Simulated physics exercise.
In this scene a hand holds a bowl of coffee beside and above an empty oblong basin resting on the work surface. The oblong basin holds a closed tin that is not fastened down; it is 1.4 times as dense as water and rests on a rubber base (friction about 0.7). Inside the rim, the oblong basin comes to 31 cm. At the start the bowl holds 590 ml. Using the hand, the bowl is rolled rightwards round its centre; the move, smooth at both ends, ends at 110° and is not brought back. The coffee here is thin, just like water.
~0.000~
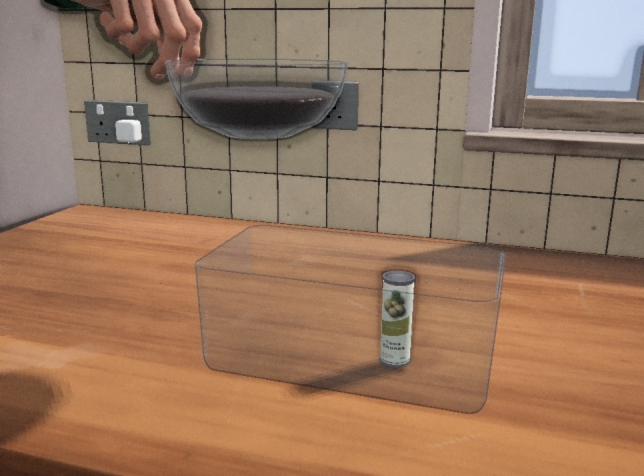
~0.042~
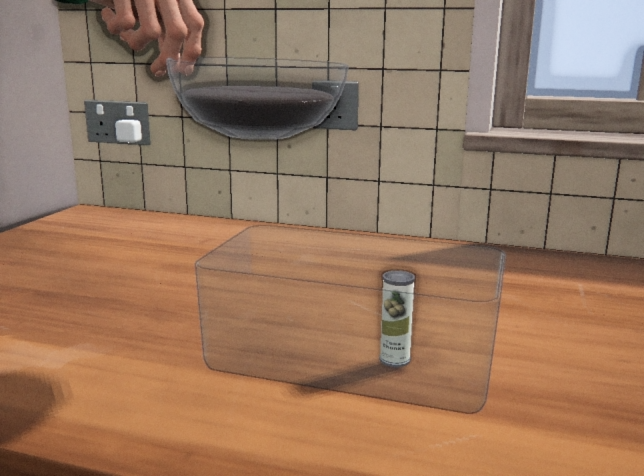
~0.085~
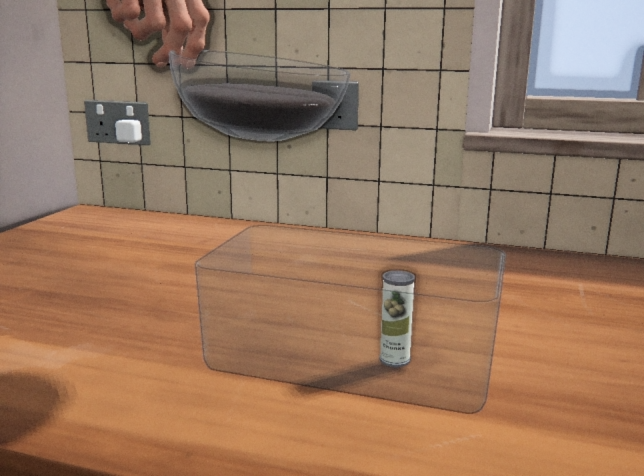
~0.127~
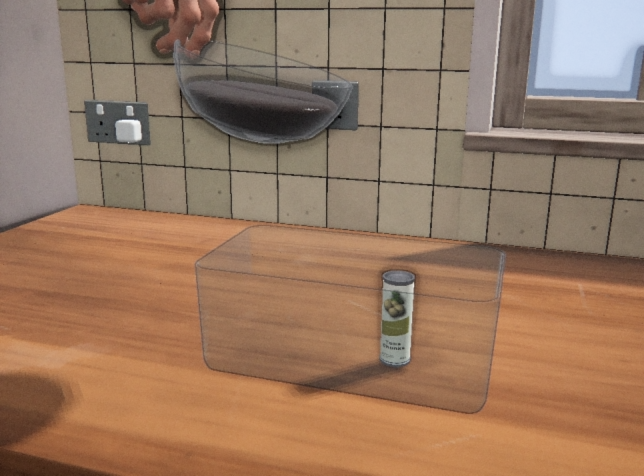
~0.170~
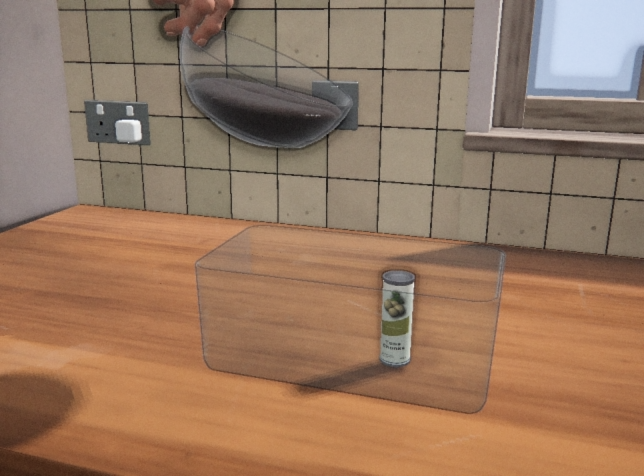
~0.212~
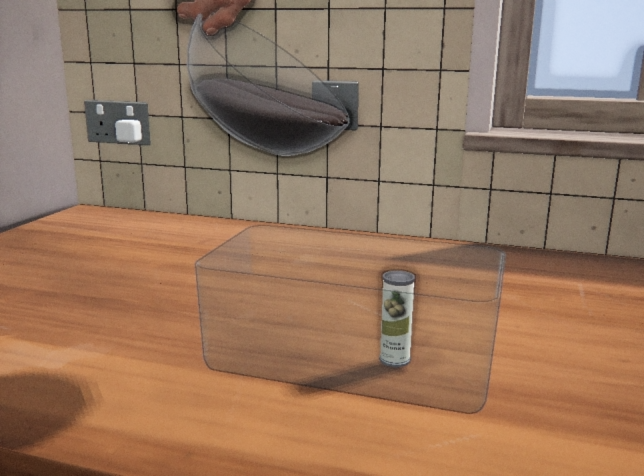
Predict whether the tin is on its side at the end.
I expect it will tip over.
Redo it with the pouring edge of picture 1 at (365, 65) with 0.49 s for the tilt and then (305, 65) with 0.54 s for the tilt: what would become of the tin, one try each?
In the first try it remains standing; in the second it remains standing.
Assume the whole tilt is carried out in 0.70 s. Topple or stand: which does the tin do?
Outcome - the tin remains standing.
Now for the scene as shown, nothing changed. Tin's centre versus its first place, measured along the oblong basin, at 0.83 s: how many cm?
It has moved some 0 cm.
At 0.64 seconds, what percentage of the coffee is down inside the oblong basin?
Around 94 per cent of the whole.
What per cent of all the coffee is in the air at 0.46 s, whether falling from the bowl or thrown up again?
Estimate: About 46 % of all of it.
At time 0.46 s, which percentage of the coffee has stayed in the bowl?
I reckon about 3 in a hundred is still held.
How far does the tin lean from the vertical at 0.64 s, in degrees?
Tilt: Around 10°.
Then, 0.46 s in, the tilt is 104° and 3 per cent is still to pour; the tin stands where it began.
Then, 0.64 s in, the tilt is 110° and 0 per cent is still to pour; the tin leans 12°.
Then, 0.83 s in, the tilt is 110° and 0 per cent is still to pour; the tin leans 9°.
Then, 1.04 s in, the tilt is 110° and 0 per cent is still to pour; the tin leans 25°.
Finally, the tin lies on its side.
